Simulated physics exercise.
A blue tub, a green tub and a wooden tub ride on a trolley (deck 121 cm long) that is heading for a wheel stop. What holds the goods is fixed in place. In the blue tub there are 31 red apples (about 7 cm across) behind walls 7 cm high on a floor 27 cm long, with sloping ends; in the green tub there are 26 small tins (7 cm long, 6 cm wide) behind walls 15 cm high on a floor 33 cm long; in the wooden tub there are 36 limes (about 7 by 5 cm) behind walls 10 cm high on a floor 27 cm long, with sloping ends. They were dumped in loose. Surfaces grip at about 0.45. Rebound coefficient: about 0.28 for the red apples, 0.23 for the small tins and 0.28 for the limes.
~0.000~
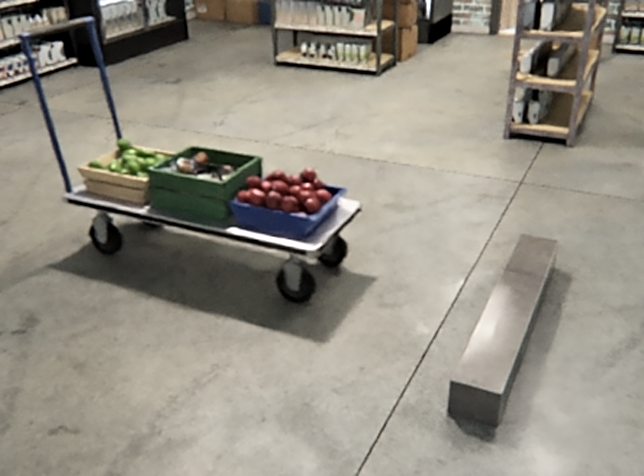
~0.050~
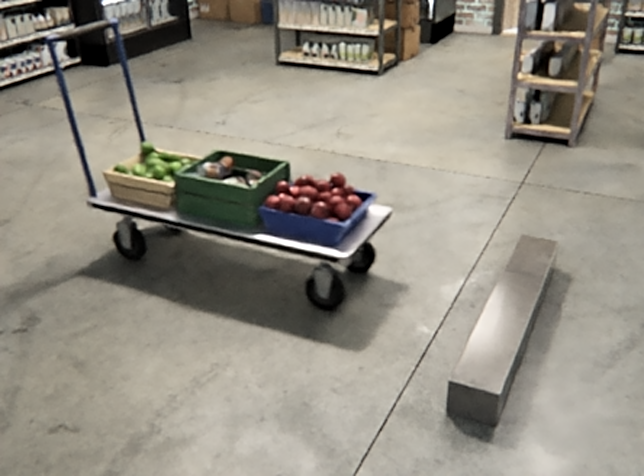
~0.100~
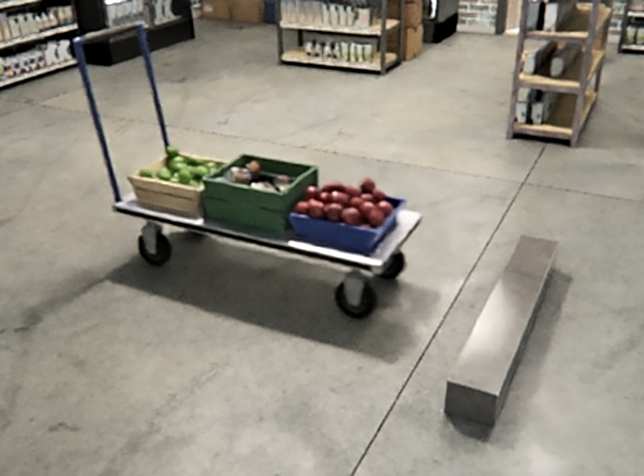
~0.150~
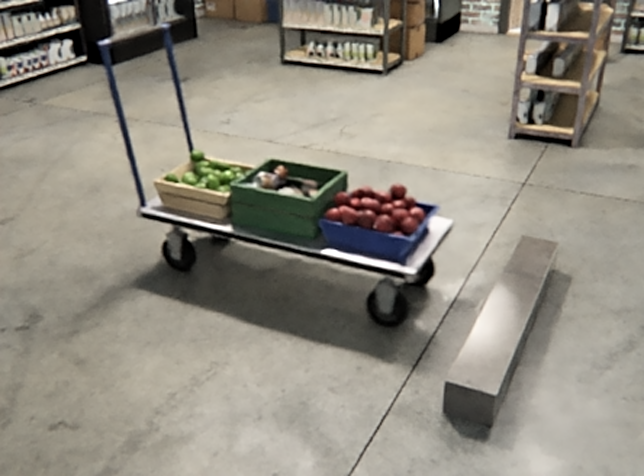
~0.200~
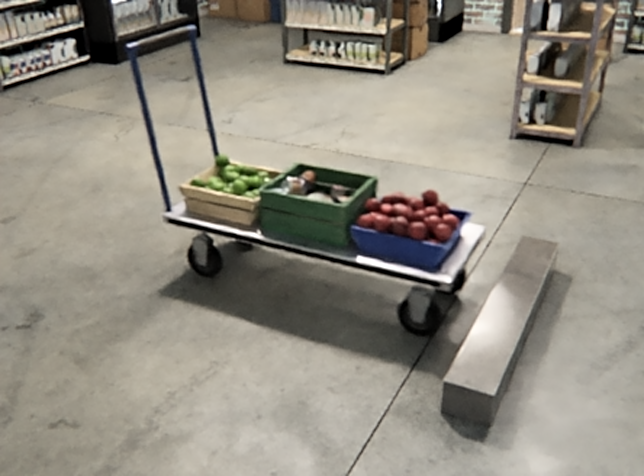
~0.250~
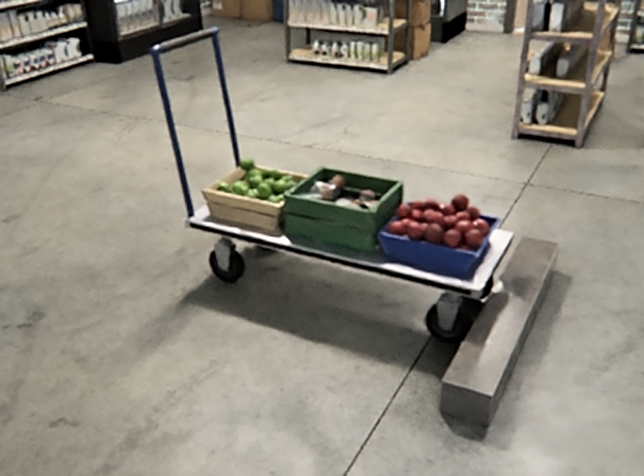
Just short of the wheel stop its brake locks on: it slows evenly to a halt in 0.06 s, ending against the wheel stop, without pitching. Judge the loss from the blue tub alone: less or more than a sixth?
It sheds more than a sixth of them.
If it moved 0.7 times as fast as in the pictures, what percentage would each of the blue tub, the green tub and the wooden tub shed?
In that case blue tub 20, green tub 0, wooden tub 0 per cent.
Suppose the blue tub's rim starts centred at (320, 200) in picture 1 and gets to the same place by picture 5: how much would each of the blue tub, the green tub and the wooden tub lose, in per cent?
In that case blue tub 30, green tub 0, wooden tub 0 per cent.
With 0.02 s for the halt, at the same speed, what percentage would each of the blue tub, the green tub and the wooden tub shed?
In that case blue tub 40, green tub 0, wooden tub 10 per cent.
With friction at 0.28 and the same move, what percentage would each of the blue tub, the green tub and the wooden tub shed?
In that case blue tub 30, green tub 0, wooden tub 0 per cent.
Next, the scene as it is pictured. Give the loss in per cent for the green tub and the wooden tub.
About: Green tub 5, wooden tub 5 per cent.
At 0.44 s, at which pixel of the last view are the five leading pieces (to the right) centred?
Around (544, 241).
After 0.32 s, blue tub 29 in, 2 out, green tub 26 in, 0 out and wooden tub 36 in, 0 out.
After 0.44 s, blue tub 20 in, 11 out, green tub 26 in, 0 out and wooden tub 35 in, 1 out.
After 0.67 s, blue tub 18 in, 13 out, green tub 25 in, 1 out and wooden tub 34 in, 2 out.
When it is over (at 1.17 s), blue tub 18 in, 13 out, green tub 25 in, 1 out and wooden tub 34 in, 2 out. Asked share, 13 of 31, 42 per cent.
